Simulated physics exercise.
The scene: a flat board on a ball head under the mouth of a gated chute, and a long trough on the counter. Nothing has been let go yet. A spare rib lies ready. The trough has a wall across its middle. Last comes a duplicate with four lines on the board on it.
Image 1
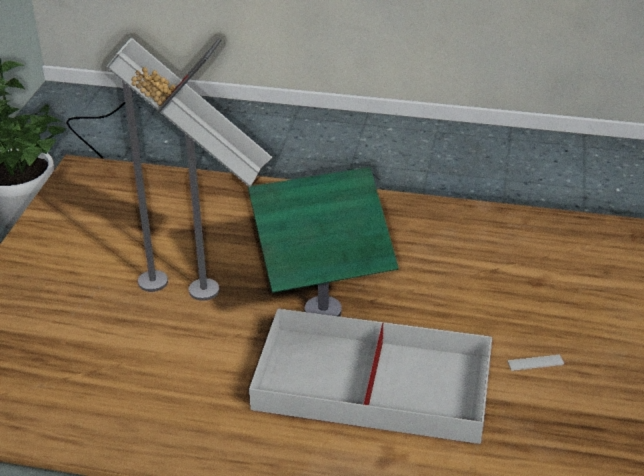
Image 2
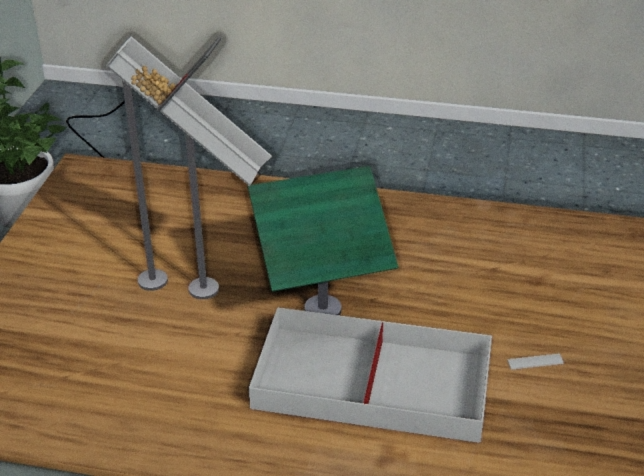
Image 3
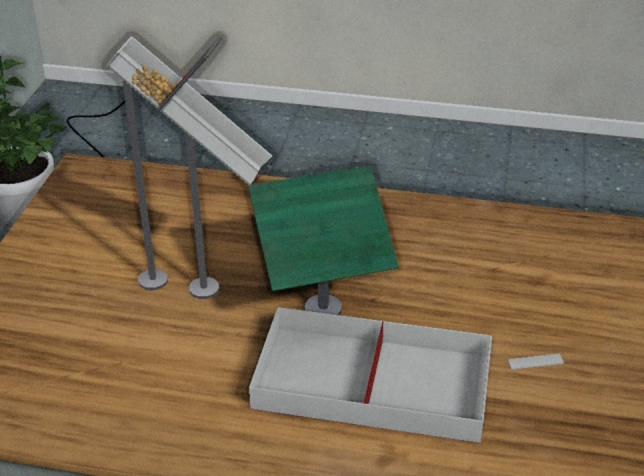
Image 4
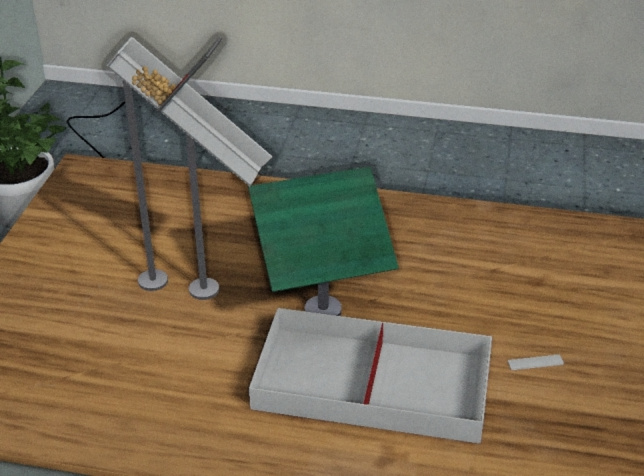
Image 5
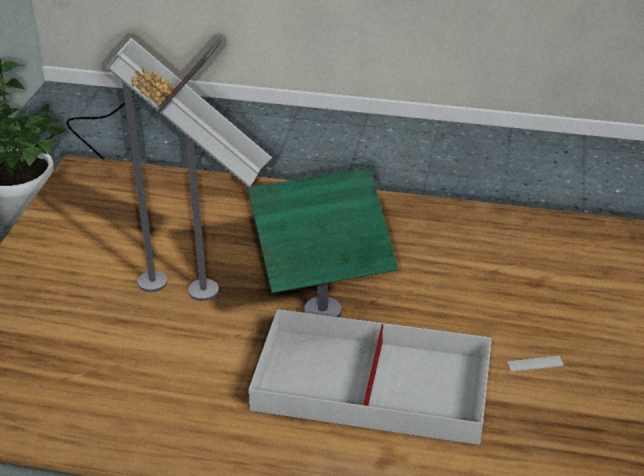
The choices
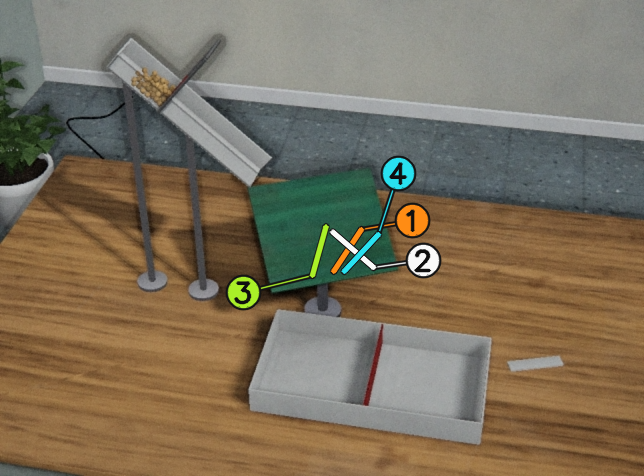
On a wooden counter, a pile of chickpeas sat behind the closed gate of a sloping chute, above a tilted green board and a pale divided trough, and nothing visibly moved.
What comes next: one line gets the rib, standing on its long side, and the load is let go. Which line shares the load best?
The answer is line 2.
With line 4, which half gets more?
More lands on the left.
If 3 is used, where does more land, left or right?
More lands on the left.
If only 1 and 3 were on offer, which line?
3 it is.
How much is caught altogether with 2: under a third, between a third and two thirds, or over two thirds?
Over two thirds.
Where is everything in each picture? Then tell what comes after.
Load behind the gate near (160, 87), dried chickpeas; lip of the chute near (255, 178), sloping fairly steeply, in the first picture.
Middle of the board near (323, 226), tilted fairly steeply; middle of its low edge near (336, 279); of its high edge near (310, 175), in the second picture.
Front corners of the trough near (250, 388) and (482, 421); front end of its middle wall near (364, 404); gate still shut near (180, 84), in the third picture.
Middle of the load near (161, 86); lip near (255, 177), in the fourth picture.
Middle of the load near (160, 88); lip near (255, 178), in the fifth picture.
On the marked copy, line 1 from (361, 229) to (333, 271); line 2 from (332, 232) to (373, 267); line 3 from (326, 226) to (312, 275); line 4 from (378, 234) to (344, 271).
For line 1, of what is caught, the whole lot in the left half, none at all in the right.
For line 2, of what is caught, close to two thirds in the left half, close to a third in the right.
For line 3, of what is caught, the bulk in the left half, a small share in the right.
For line 4, of what is caught, the whole lot in the left half, none at all in the right.
